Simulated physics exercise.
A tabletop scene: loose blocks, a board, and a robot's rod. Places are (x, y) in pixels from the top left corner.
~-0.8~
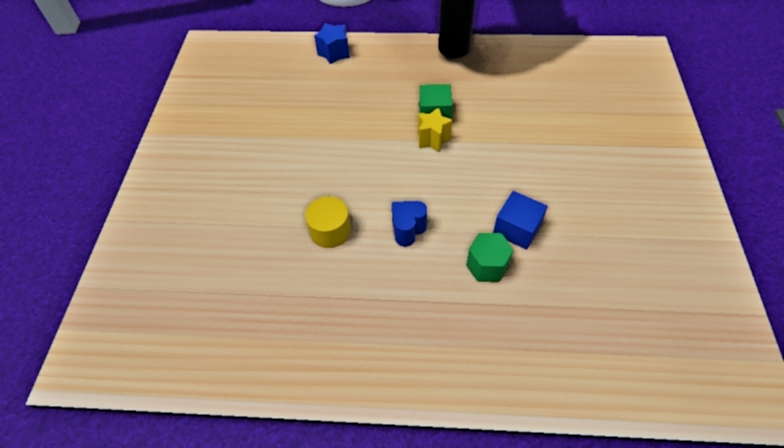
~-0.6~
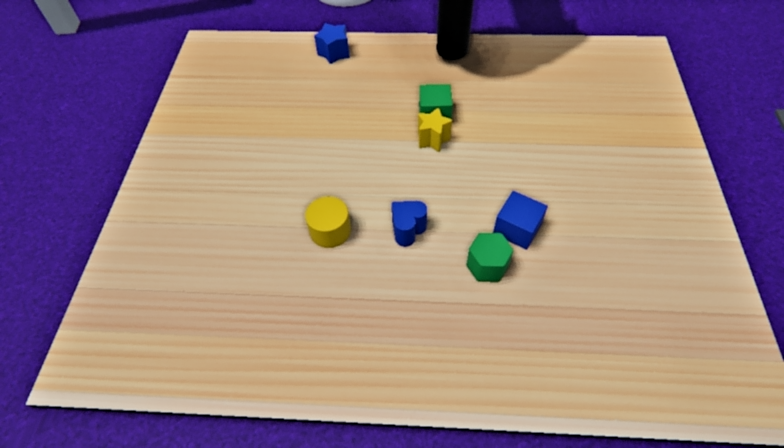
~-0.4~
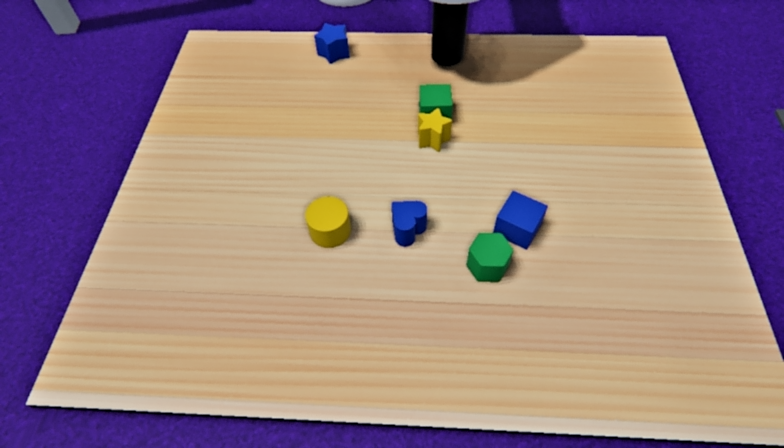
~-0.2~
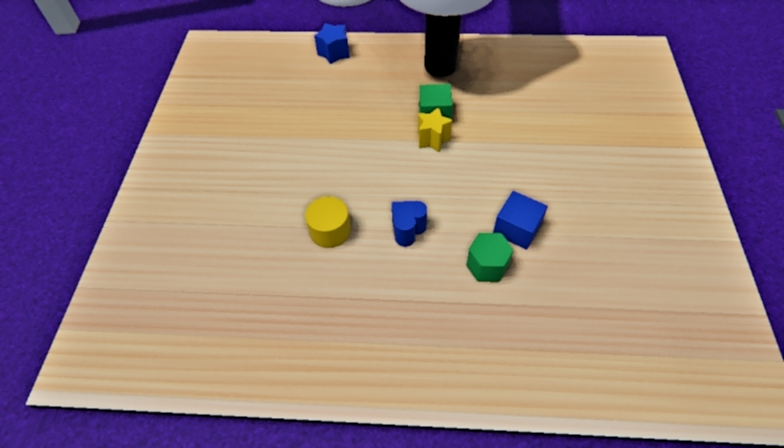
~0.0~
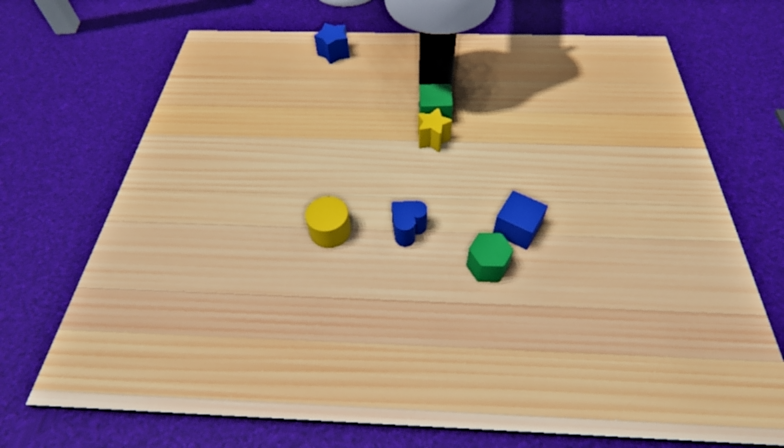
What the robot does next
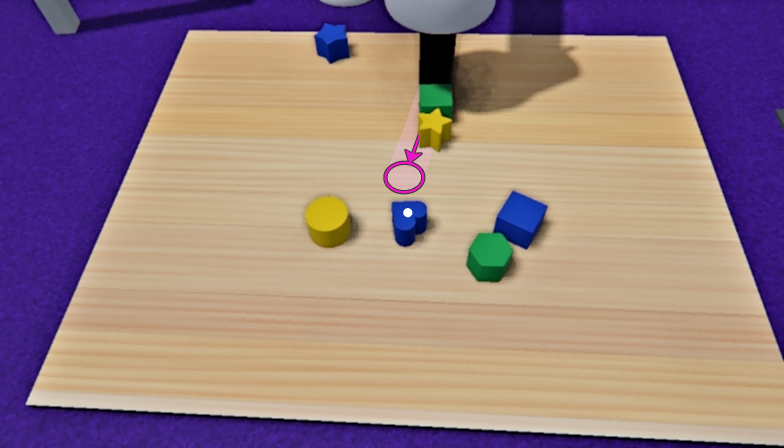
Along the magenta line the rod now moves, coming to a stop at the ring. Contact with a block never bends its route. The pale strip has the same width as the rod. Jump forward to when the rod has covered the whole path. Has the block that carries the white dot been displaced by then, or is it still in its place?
The block you're asking about stays where it is.
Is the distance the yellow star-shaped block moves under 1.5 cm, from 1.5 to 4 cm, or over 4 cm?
The largest band: Over 4 cm.
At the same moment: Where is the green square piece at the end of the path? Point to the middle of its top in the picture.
That would be at about pixel (432, 178).
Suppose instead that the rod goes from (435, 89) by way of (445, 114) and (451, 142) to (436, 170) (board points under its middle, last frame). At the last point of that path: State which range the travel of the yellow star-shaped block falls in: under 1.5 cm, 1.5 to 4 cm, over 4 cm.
It ends over 4 cm away.
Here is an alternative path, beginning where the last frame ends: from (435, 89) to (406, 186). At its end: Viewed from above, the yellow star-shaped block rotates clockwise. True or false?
The statement is false.
Drawn move, in a line from (435, 89) to (404, 177); the dot is on the blue heart block.
On the path given first. One third of the way, rod (427, 110); yellow star-shaped block (433, 145); green square piece (433, 120), turned 15° anticlockwise.
Two thirds of the way, rod (416, 140); yellow star-shaped block (437, 178); green square piece (430, 152), turned 30° anticlockwise.
At the end, rod (404, 171); blue heart block still; yellow star-shaped block (450, 203), turned 20° anticlockwise; green square piece (432, 178), turned 50° anticlockwise.
